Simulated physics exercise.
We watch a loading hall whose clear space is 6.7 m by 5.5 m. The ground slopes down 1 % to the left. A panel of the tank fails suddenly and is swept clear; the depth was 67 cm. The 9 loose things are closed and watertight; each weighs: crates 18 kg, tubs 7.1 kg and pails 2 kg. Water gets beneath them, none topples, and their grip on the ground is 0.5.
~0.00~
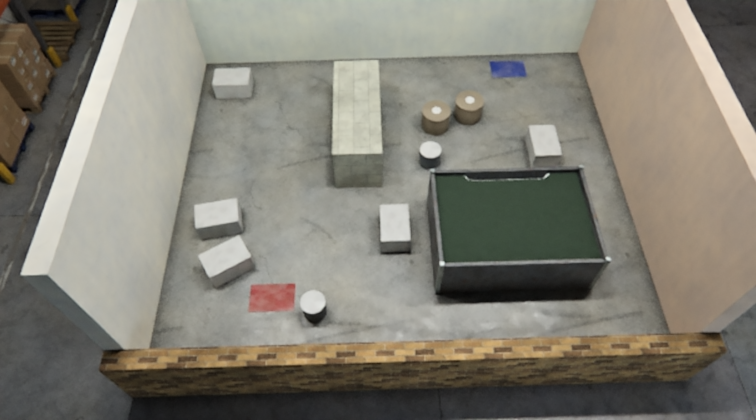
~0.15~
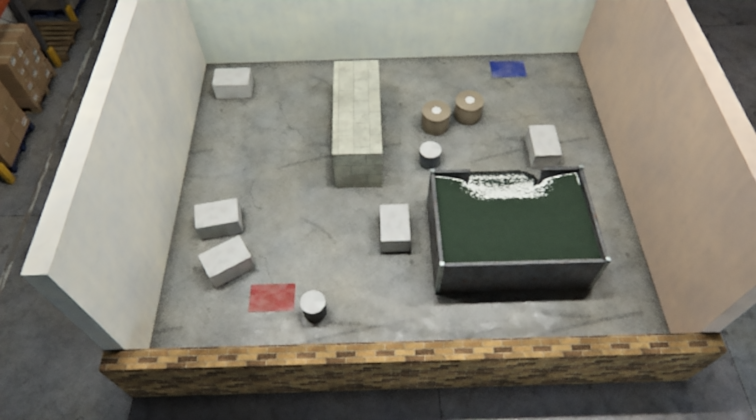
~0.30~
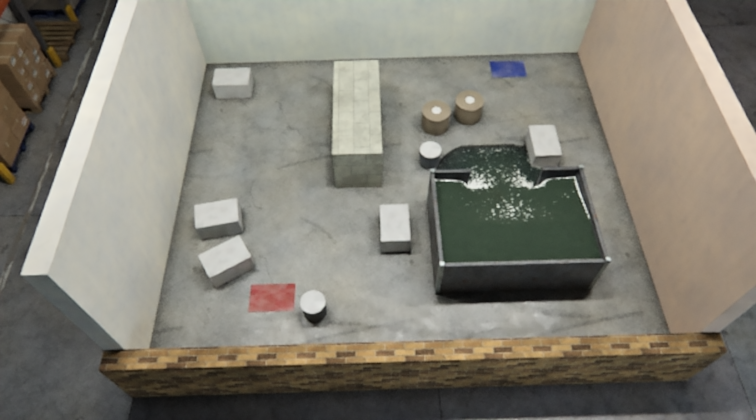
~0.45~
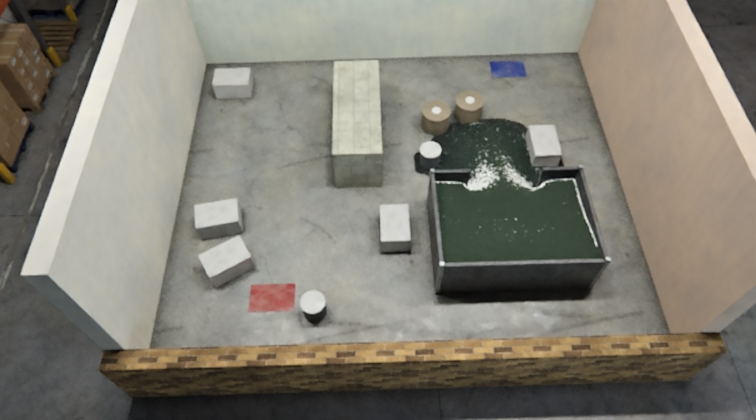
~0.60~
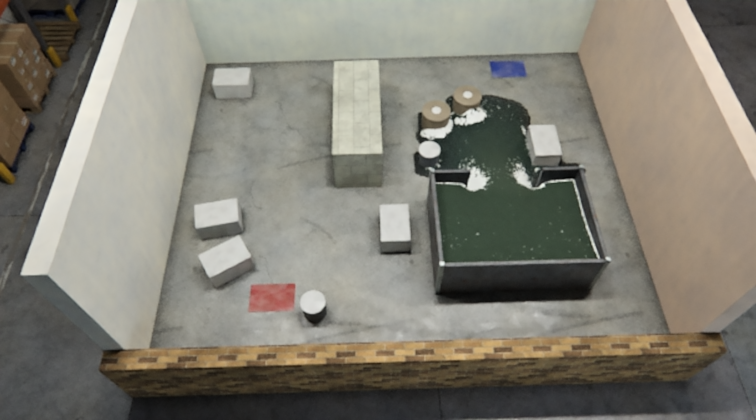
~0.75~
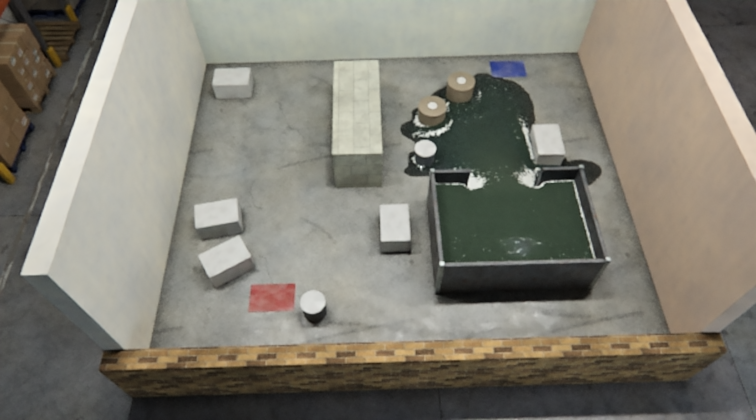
Dark green water bursts from a tank's back side, spreads around blocks, and nudges two tubs.
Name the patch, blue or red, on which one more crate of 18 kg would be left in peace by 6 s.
On the red patch.
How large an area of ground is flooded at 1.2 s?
About 12.0 m2.
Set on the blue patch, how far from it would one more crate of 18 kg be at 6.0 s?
About 100 cm.
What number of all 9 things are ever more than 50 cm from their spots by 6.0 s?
5 of them.
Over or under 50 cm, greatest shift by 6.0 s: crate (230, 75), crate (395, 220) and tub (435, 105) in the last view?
In that order: More, under, over.
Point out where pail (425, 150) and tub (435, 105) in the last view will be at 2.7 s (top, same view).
Around (393, 148) and (273, 91).
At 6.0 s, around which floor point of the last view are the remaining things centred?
Around (317, 214).
After 1.2 s on blue it would be 20 cm off in 8 cm of water; on red it would be 0 cm off in 0 cm of water.
After 2.7 s on blue it would be 63 cm off in 23 cm of water; on red it would be 0 cm off in 0 cm of water.
After 4.2 s on blue it would be 83 cm off in 13 cm of water; on red it would be 0 cm off in 0 cm of water.
After 6.0 s on blue it would be 109 cm off in 10 cm of water; on red it would be 0 cm off in 0 cm of water.
